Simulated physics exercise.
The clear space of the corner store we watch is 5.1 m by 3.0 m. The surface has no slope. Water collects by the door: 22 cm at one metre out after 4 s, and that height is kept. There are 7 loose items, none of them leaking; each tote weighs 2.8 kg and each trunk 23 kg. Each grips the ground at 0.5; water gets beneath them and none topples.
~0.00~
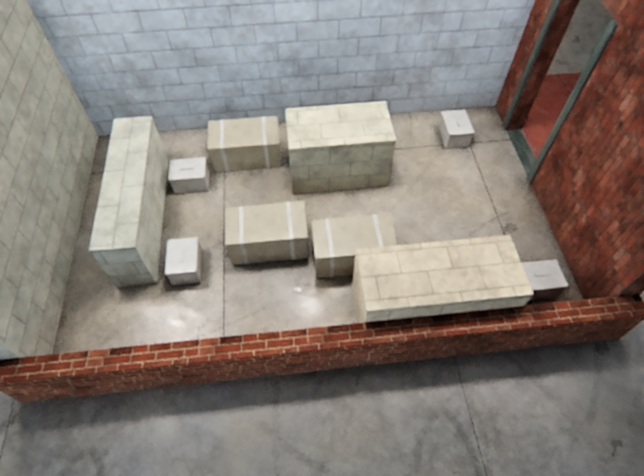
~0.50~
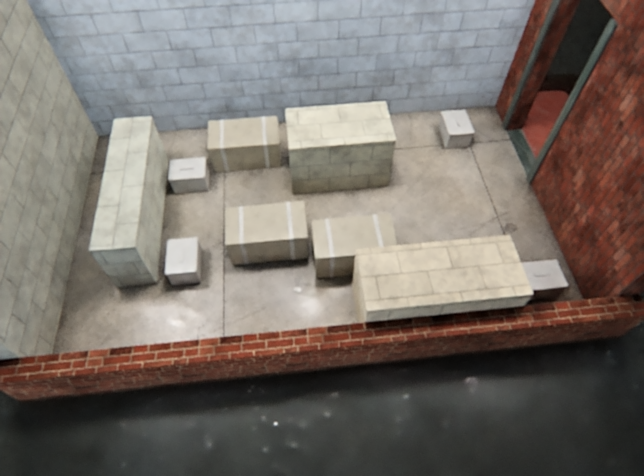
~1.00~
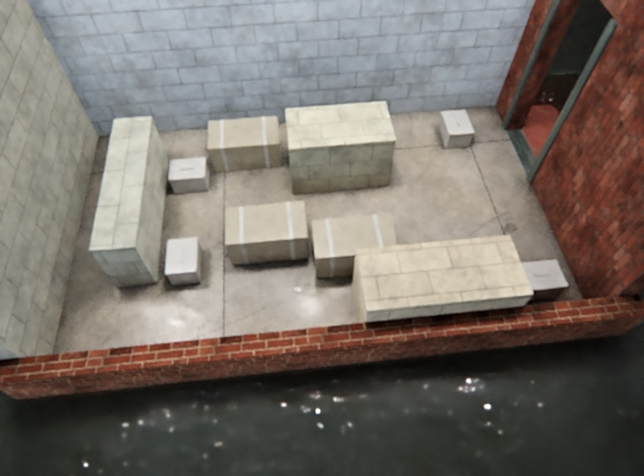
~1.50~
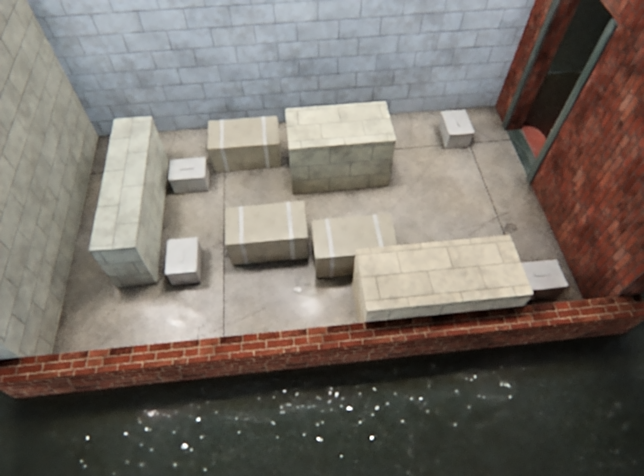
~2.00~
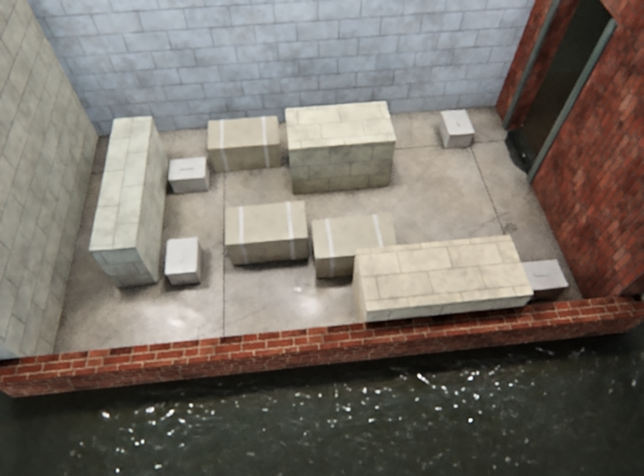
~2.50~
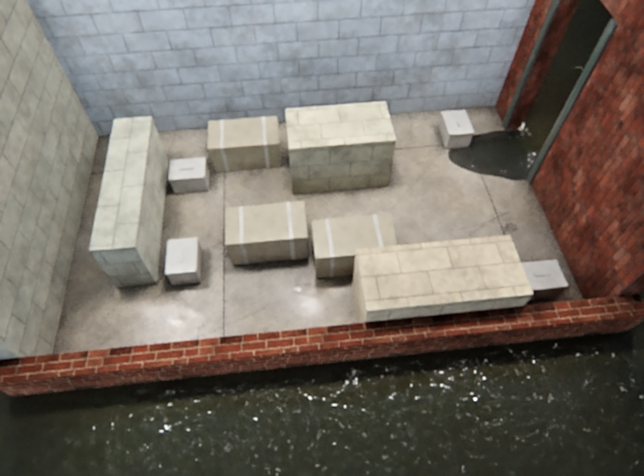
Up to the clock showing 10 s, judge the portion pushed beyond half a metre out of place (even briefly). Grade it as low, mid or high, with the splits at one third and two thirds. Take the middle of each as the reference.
Grade: Low, under a third.
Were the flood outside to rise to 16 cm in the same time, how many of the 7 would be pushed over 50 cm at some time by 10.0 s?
In that case the number is 1.
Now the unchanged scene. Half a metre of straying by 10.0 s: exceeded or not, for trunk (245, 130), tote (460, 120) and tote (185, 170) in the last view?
First not as far, then farther, then not as far.
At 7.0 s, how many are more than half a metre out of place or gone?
By that time the total stands at 1.
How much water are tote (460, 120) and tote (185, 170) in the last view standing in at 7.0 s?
I'd put it at 11 cm and 2 cm respectively.
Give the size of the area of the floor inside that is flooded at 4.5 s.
Some 5.0 m2 of it.
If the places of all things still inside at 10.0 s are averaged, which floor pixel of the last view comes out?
Mean position: Approximately (285, 220).
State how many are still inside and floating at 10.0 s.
The number is 4.
After 3.5 s 0 of 7 are over 50 cm from their spots; 0 afloat.
After 4.5 s 1 of 7 are over 50 cm from their spots; 1 afloat.
After 7.0 s 1 of 7 are over 50 cm from their spots; 1 afloat.
After 10.0 s 1 of 7 are over 50 cm from their spots, and 1 have been at some point; 4 afloat.
